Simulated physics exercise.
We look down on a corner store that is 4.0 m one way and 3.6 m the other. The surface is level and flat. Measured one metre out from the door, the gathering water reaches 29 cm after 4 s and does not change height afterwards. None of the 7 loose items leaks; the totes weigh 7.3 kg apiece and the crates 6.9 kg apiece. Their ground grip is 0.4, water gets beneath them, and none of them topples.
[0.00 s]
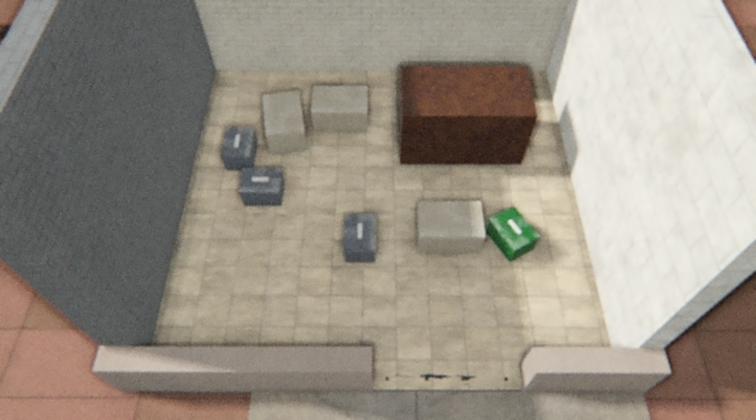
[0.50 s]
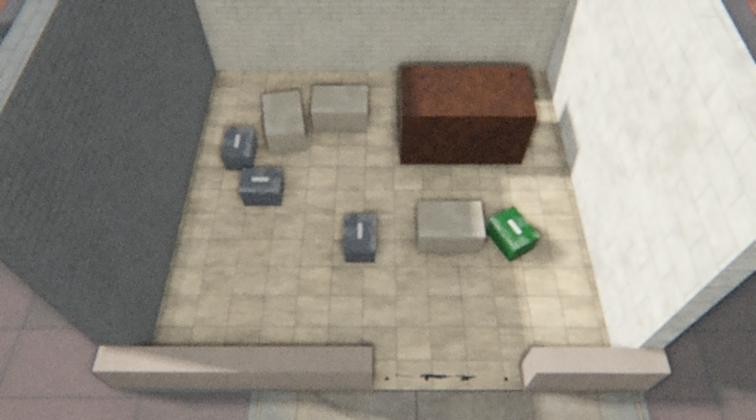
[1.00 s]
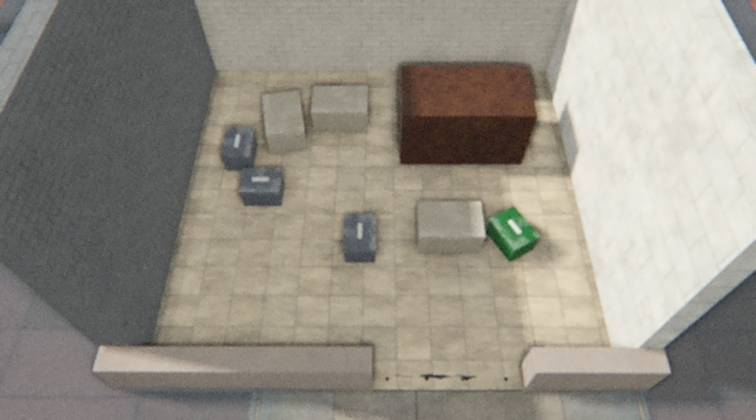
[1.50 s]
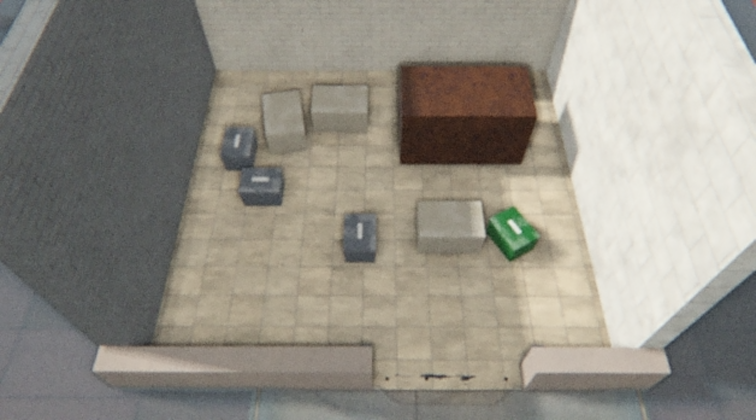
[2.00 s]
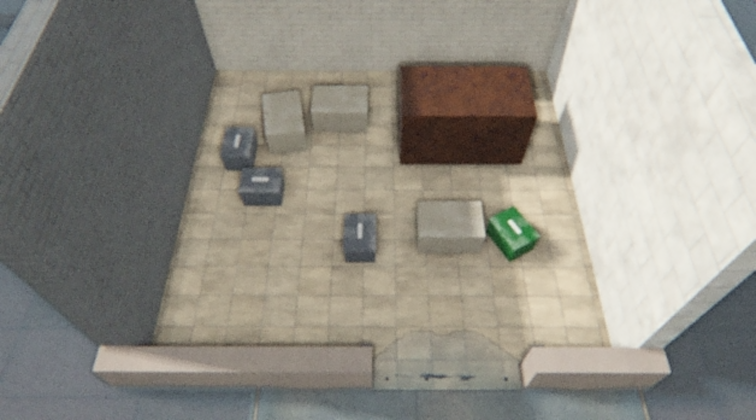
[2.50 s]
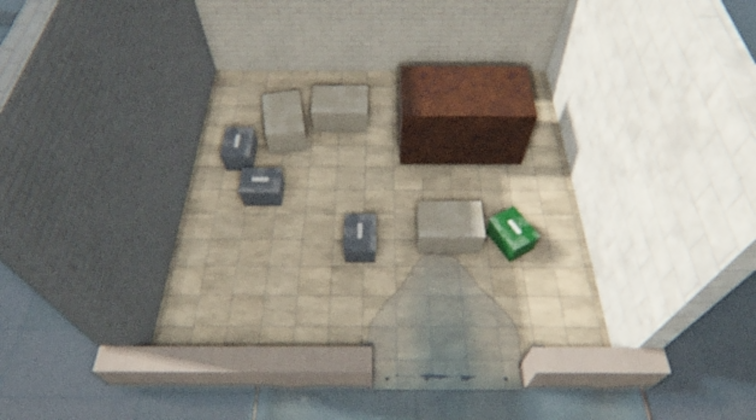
Water enters through the front doorway and spreads across the floor while the boxes stay still.
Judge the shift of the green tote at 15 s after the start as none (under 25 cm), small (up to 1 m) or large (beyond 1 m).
It is large.
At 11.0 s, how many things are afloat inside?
I get 7.
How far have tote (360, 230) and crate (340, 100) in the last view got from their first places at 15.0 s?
Net displacement, in order: 200 cm; 120 cm.
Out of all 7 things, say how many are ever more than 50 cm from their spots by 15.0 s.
All told, that gives 7.
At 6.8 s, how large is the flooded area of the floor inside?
Wet area: Approx. 13 m2.
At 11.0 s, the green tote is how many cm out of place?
Displacement by then near 300 cm.
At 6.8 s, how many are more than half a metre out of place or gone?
By then the count is 6.
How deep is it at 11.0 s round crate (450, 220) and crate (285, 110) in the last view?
Close to 19 and 10 centimetres.
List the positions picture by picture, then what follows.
In the first picture, the green tote at (515, 227), on the bottom; 0.0 m2 under water; 0 of 7 have shifted.
In the second picture, the green tote at (515, 227), on the bottom; 0.0 m2 under water; 0 of 7 have shifted.
In the third picture, the green tote at (515, 227), on the bottom; water covers 0.0 m2; 0 of 7 have shifted.
In the fourth picture, the green tote at (515, 227), on the bottom; 0.0 m2 under water; 0 of 7 have shifted.
In the fifth picture, the green tote at (515, 227), on the bottom; 0.3 m2 under water; 0 of 7 have shifted.
In the sixth picture, the green tote at (515, 227) rests on the ground; 1.0 m2 under water; 0 of 7 have shifted.
After 3.5 s the green tote is near (529, 220), 0.2 m from its start, aground; 0 afloat.
After 6.8 s the green tote is near (443, 76), 2.1 m from its start, afloat; 7 afloat.
After 11.0 s the green tote is near (281, 80), 3.0 m from its start, afloat; 7 afloat.
After 15.0 s the green tote is near (199, 183), 3.0 m from its start, afloat; 7 afloat.
